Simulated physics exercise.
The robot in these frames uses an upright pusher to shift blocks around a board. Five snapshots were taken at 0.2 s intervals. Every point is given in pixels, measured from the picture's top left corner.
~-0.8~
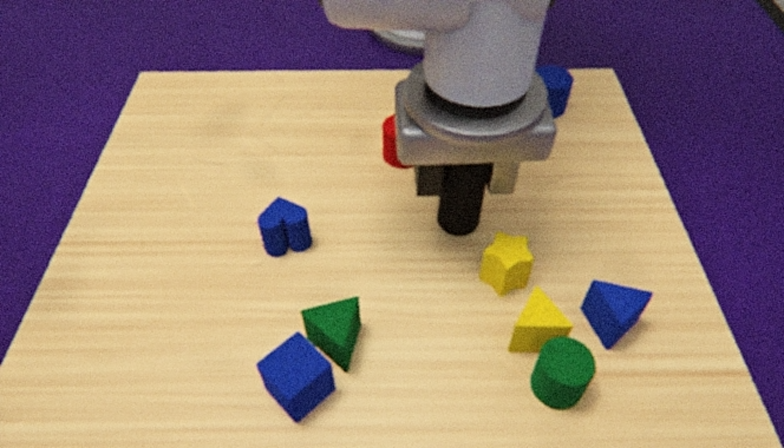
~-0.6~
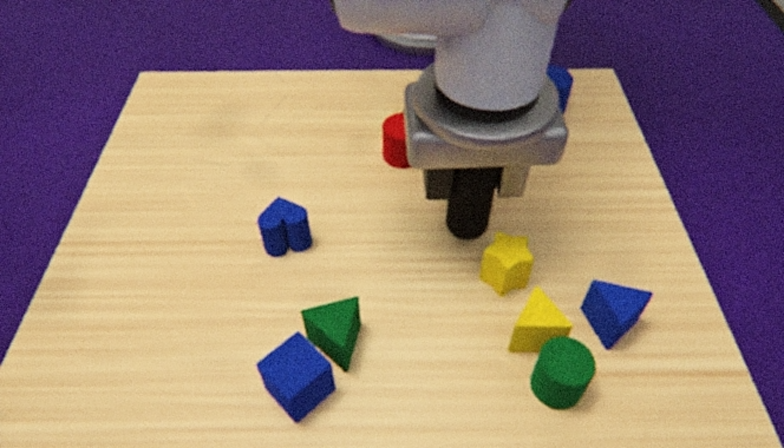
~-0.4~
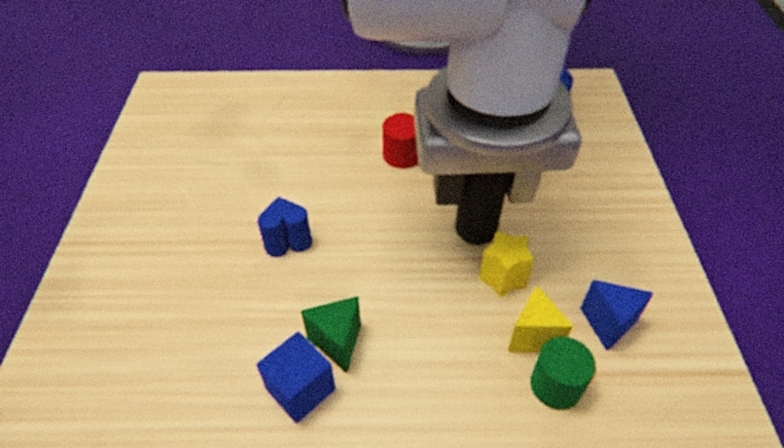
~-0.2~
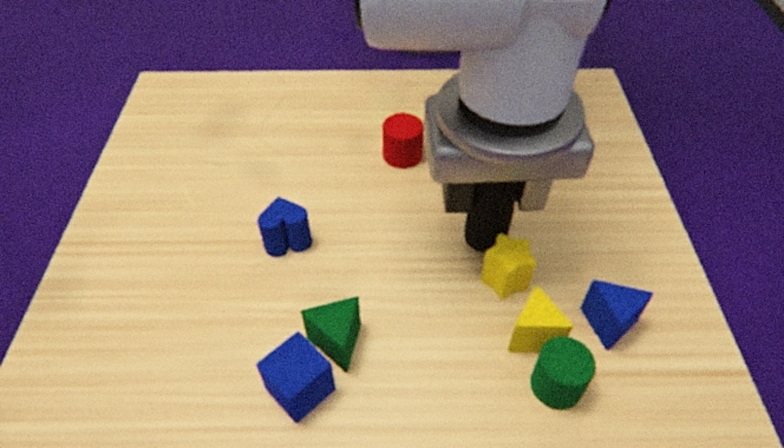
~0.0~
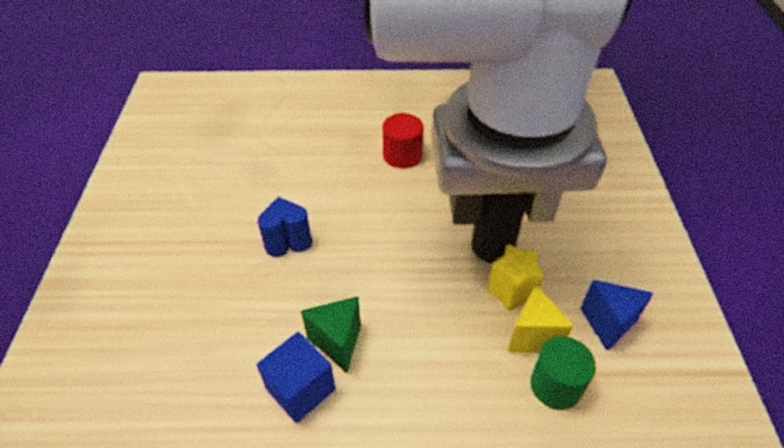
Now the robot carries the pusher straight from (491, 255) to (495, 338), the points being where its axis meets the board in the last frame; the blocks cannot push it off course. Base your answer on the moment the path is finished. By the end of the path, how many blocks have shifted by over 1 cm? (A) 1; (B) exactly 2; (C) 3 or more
My pick is B.
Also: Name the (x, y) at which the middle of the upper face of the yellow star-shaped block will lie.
I think it will end close to (549, 307).
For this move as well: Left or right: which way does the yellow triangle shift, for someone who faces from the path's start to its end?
Facing the way the path runs, start to end, you'll find the yellow triangle has shifted left.
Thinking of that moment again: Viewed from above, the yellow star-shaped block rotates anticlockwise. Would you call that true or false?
My answer: True.
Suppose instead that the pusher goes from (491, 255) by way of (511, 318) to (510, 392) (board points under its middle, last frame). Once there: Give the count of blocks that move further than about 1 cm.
The way I see it, the answer is three or more.
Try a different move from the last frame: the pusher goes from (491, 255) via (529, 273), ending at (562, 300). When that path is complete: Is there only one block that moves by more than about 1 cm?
I expect not.
On the path given first. Halfway along, pusher (495, 288); yellow star-shaped block (540, 293), turned 55° anticlockwise; yellow triangle (572, 327), turned 15° clockwise; green circle (572, 367).
At the end, pusher (497, 331); yellow star-shaped block (549, 307), turned 105° anticlockwise; yellow triangle (588, 331), turned 15° clockwise; green circle (573, 368); blue triangle unmoved.
